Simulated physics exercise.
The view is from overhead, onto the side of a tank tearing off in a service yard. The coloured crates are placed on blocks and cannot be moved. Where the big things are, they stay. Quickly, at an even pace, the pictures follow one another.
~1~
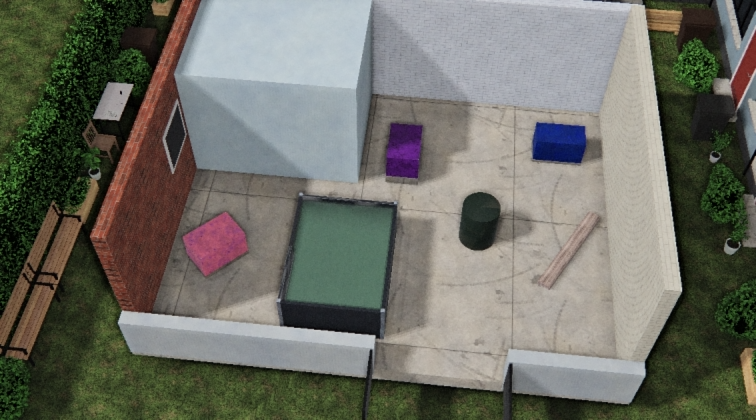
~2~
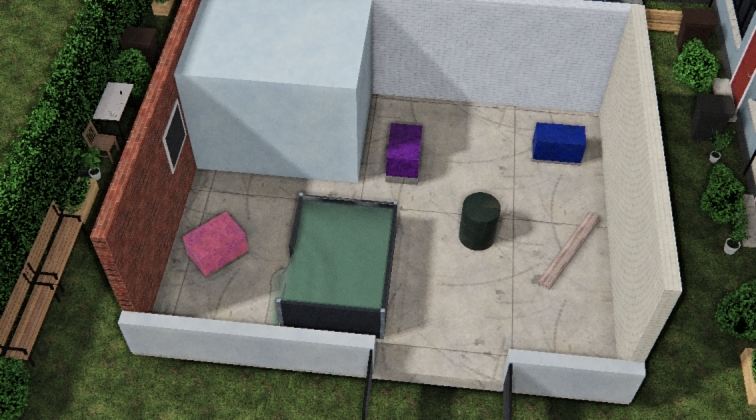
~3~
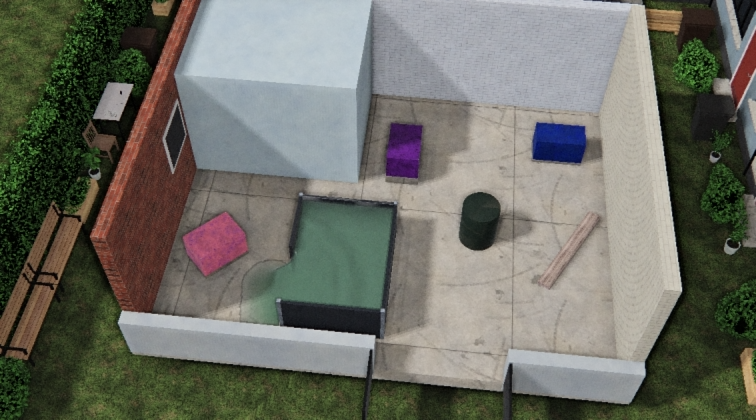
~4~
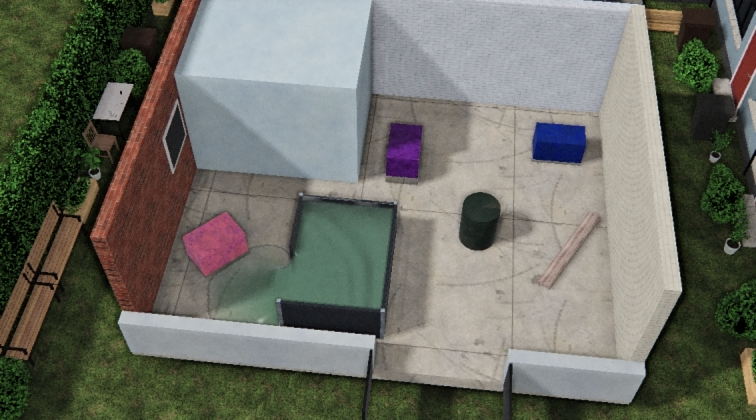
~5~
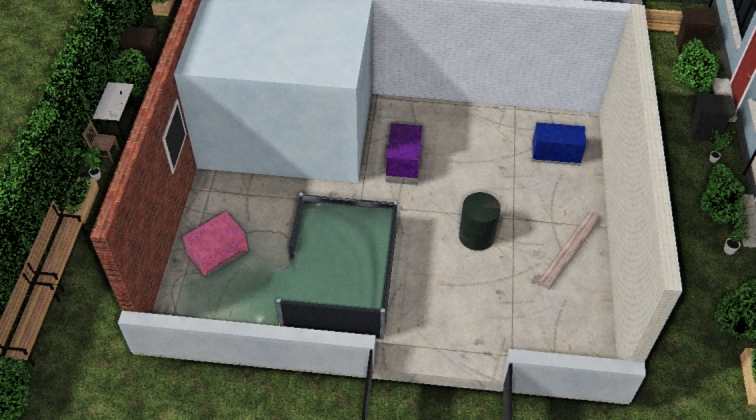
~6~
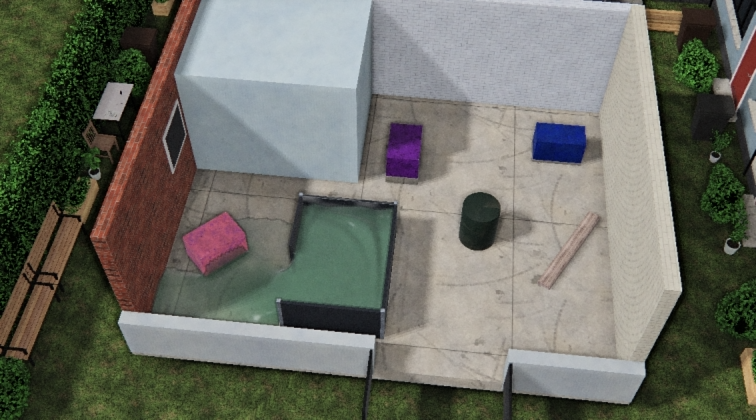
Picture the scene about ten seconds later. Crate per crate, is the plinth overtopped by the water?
In the end purple crate: Kept safe, blue crate: Reached by water, pink crate: Reached by water.
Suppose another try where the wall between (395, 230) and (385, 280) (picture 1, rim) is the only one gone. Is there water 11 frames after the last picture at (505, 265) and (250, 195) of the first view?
Submerged, then untouched.
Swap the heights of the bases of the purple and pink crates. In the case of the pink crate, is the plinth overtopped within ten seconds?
Pink: Flooded.
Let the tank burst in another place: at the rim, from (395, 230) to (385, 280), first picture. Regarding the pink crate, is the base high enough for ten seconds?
Looks like the pink holds out.
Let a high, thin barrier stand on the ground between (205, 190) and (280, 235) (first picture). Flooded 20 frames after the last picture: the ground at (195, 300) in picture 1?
At that place: Wet.
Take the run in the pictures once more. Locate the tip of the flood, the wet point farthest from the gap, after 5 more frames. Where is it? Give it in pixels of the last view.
I'd say near (222, 179).
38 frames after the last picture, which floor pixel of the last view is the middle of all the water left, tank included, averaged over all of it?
Somewhere around (310, 257) in the last view.
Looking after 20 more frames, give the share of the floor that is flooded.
That works out to some 30 in a hundred.
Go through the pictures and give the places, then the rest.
The first frame shows still water in the tank at (340, 253).
In the second frame, water pours out at (289, 290) and has run to a hidden place.
In the third frame, the front is at (254, 271), out from the gap at (289, 292).
In the fourth frame, water pours out at (289, 293) and has run to (216, 278).
In the fifth frame, water pours out at (289, 293) and has run to (176, 292).
In the sixth frame, water pours out at (289, 292) and has run to a hidden place.
A moment on, water covers 15 % of the floor; the purple crate not reached, the blue crate not reached, the pink crate water round its plinth.
Next, water covers 25 % of the floor; the purple crate not reached, the blue crate not reached, the pink crate water round its plinth.
Then, water covers 30 % of the floor; the purple crate water round its plinth, the blue crate not reached, the pink crate water round its plinth.
Later, water covers 65 % of the floor; the purple crate water round its plinth, the blue crate water round its plinth, the pink crate water round its plinth.
In the end, water covers 90 % of the floor; the purple crate stayed above the water, the blue crate was topped, the pink crate was topped.
